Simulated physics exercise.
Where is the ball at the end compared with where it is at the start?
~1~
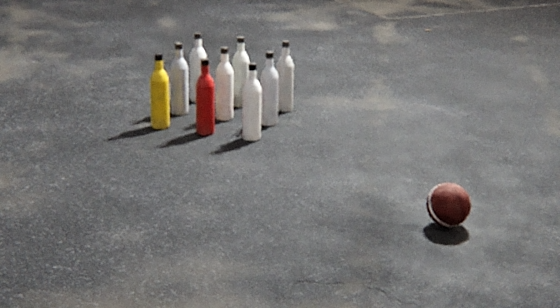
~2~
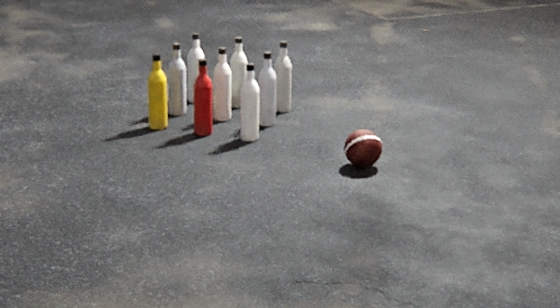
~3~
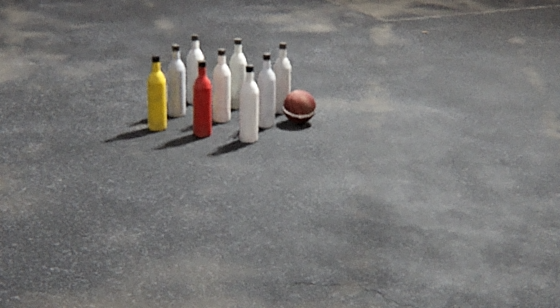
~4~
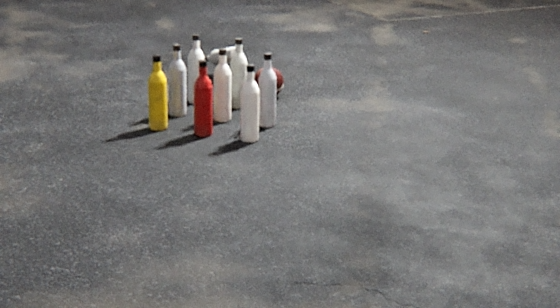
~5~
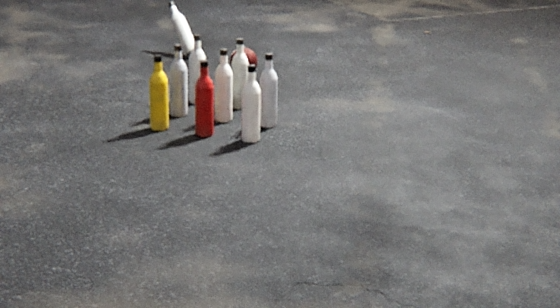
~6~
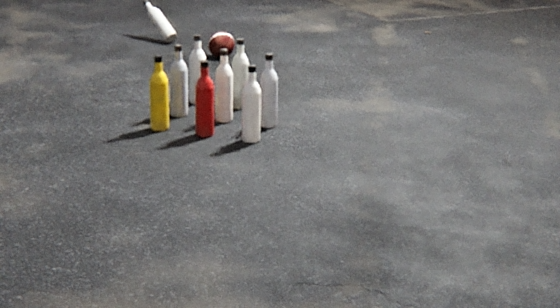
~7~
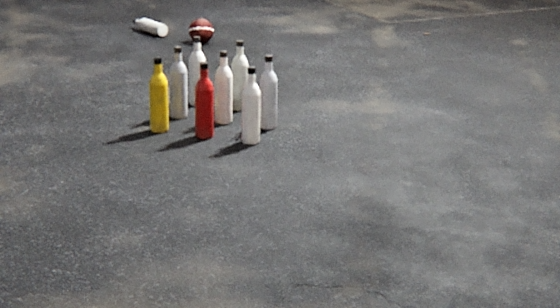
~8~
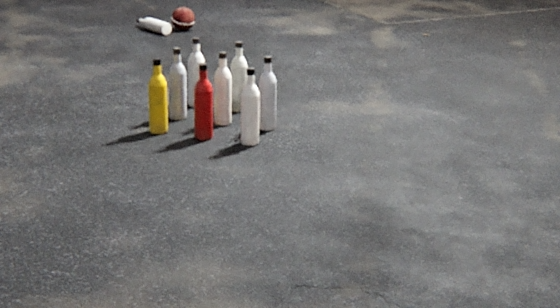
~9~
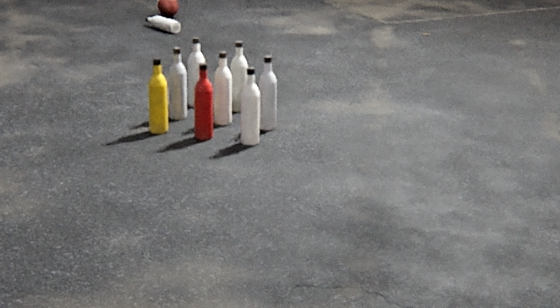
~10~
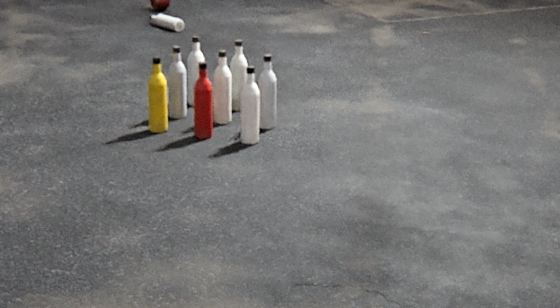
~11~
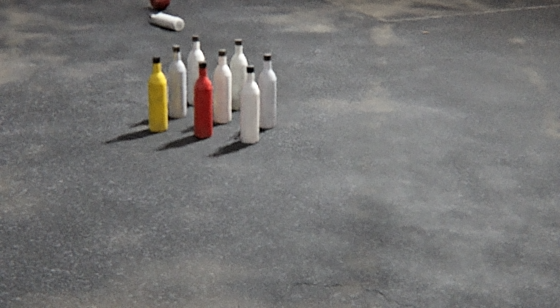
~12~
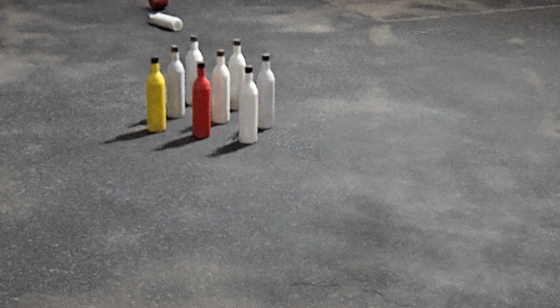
At the start the ball is on the right, in front of the bottles. At the end it is behind them at the top edge, left of centre, near the fallen white bottle.
